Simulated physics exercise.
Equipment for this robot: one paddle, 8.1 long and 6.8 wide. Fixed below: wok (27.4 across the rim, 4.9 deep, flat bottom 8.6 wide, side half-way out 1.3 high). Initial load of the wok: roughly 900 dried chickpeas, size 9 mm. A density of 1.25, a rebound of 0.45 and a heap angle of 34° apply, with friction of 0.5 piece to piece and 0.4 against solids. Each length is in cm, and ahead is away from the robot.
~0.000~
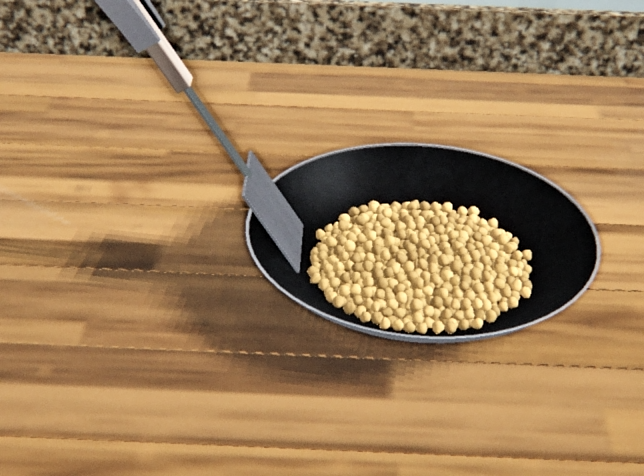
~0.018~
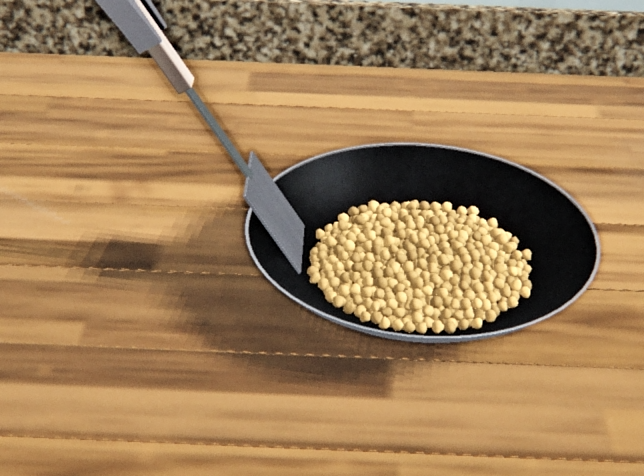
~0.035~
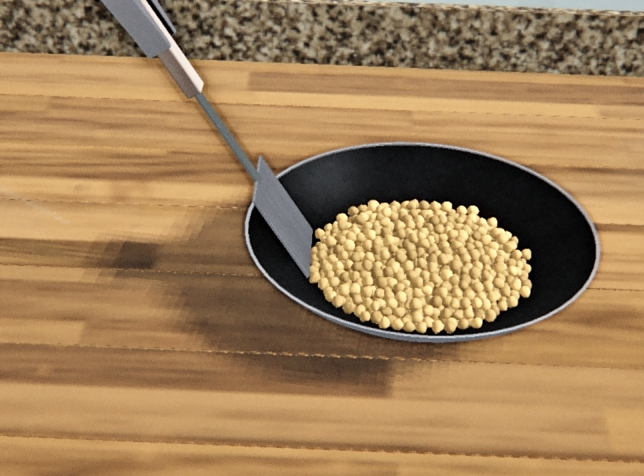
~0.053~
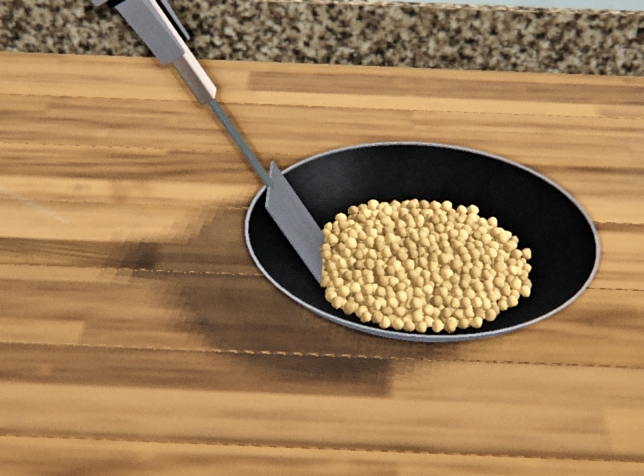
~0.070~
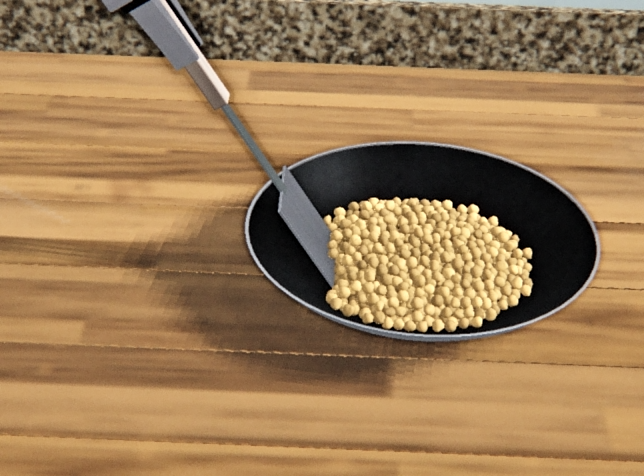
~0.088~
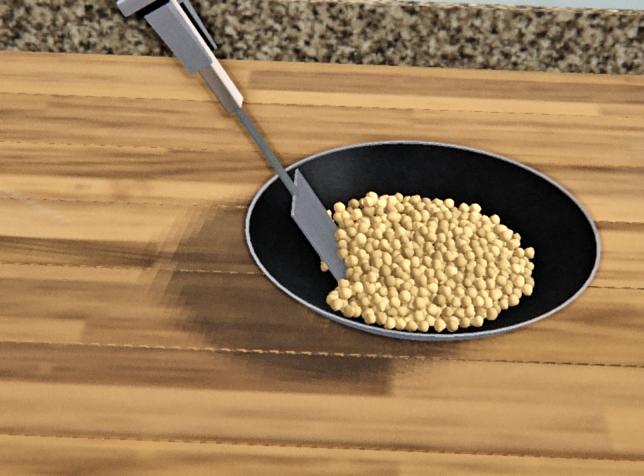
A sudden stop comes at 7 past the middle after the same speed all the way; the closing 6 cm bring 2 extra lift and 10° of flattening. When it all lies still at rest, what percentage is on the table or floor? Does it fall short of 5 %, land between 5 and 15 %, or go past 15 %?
It falls short of 5 %.
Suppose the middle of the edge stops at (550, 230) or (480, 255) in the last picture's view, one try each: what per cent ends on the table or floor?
I'd say roughly 20 per cent, then roughly 0 per cent.
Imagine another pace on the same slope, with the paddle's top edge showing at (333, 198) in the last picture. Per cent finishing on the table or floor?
Some 20 percent.
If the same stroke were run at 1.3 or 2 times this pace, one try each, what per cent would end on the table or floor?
About 5 and 20 per cent.
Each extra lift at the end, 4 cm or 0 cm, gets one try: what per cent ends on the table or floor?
0 and 5 per cent.
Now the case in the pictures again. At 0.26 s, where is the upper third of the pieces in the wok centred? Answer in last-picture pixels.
Near (501, 240).
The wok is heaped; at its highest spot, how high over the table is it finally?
6.5 cm.
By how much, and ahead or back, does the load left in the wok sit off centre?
Ahead, by about 4.5 cm.
After 0.17 s, sloping 58°, highest piece 5 above the table; 900 in the wok.
After 0.26 s, sloping 54°, highest piece 5 above the table; 900 in the wok.
After 0.50 s, sloping 48°, highest piece 7 above the table; 895 in the wok, 4 on the table or floor, 1 on the blade or in flight.
After 1.55 s, sloping 48°, highest piece 6 above the table; 895 in the wok, 5 on the table or floor.
In the end, 895 in the wok, 5 on the table or floor. That is 1 % on the table or floor.
